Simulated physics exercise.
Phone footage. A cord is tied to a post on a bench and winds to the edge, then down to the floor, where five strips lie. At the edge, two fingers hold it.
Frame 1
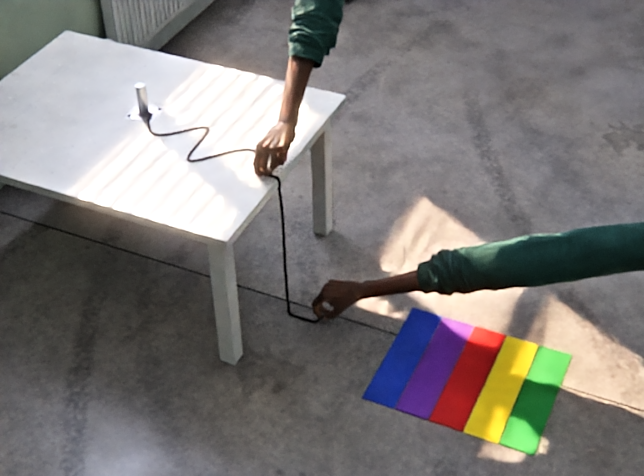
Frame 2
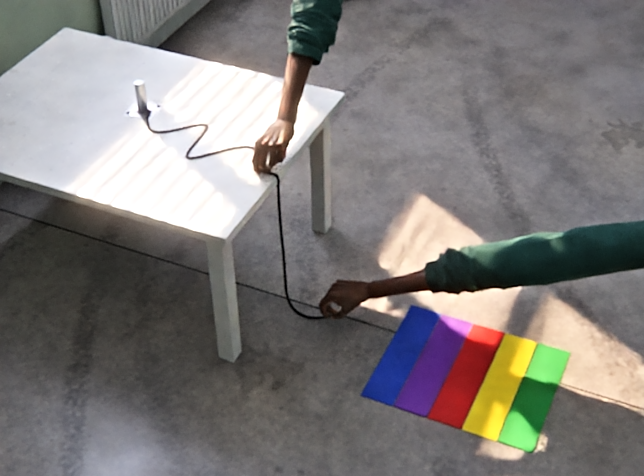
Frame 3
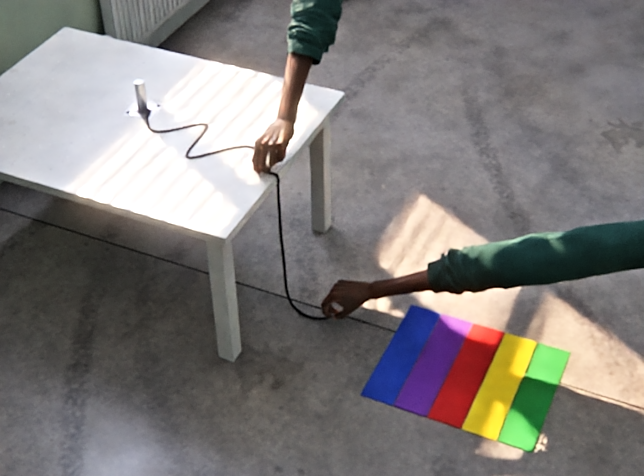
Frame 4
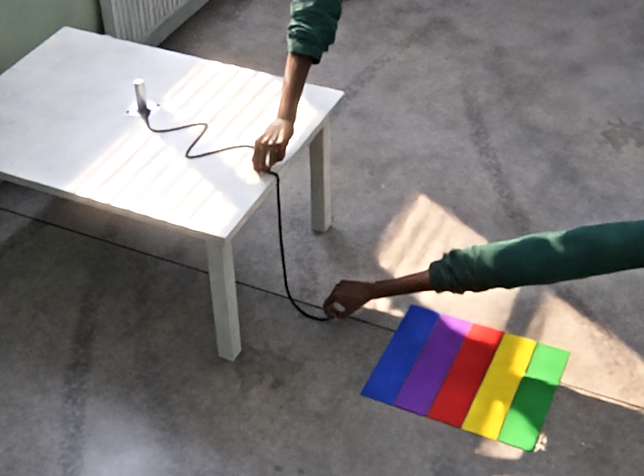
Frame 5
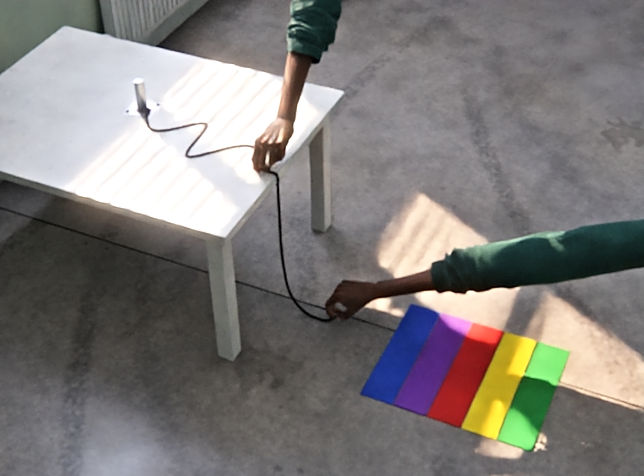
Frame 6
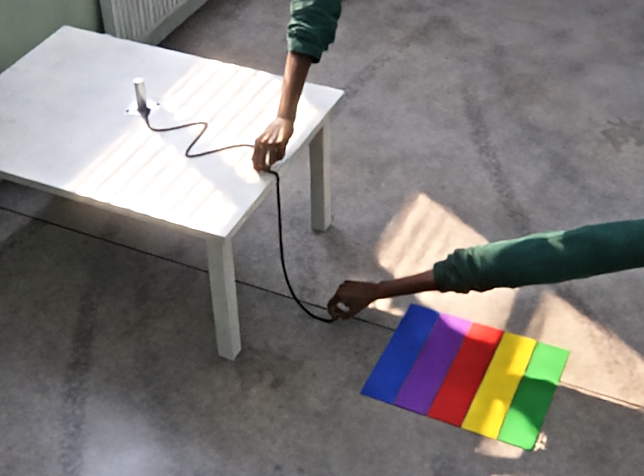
A hand holding a dark cord below a white table edge shifts very slightly right.
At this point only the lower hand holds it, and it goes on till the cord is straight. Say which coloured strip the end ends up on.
It ends up on the green strip.
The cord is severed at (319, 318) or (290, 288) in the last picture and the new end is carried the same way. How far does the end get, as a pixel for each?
Taking the tries in order, the answers are (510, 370) and (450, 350).
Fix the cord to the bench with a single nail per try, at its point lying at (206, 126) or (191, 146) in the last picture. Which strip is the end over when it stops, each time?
Yellow; red.
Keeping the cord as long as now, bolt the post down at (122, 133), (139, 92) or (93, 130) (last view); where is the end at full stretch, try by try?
First (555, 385), then (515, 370), and last (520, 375).
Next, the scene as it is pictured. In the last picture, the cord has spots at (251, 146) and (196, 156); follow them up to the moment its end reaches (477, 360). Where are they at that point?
Point one: (303, 198); point two: (286, 152).
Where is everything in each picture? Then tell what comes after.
In the first frame, end (323, 316); blue (387, 386); purple (420, 397); red (454, 408); yellow (488, 419); green (524, 431).
In the second frame, end (330, 316); cord through (152, 131) (201, 137) (226, 150) (267, 172) (281, 232) (286, 290).
In the third frame, end (332, 316).
In the fourth frame, end (334, 316); cord through (152, 130) (200, 136) (226, 149) (267, 171) (280, 231) (287, 289).
In the fifth frame, end (336, 316).
In the sixth frame, end (338, 317); cord through (152, 129) (200, 135) (226, 148) (267, 170) (280, 230) (291, 290).
Soon after, end near (477, 360); over red.
After that, end near (518, 373); over yellow.
At the stop, end near (545, 381); over green. It gets as far as the green strip.
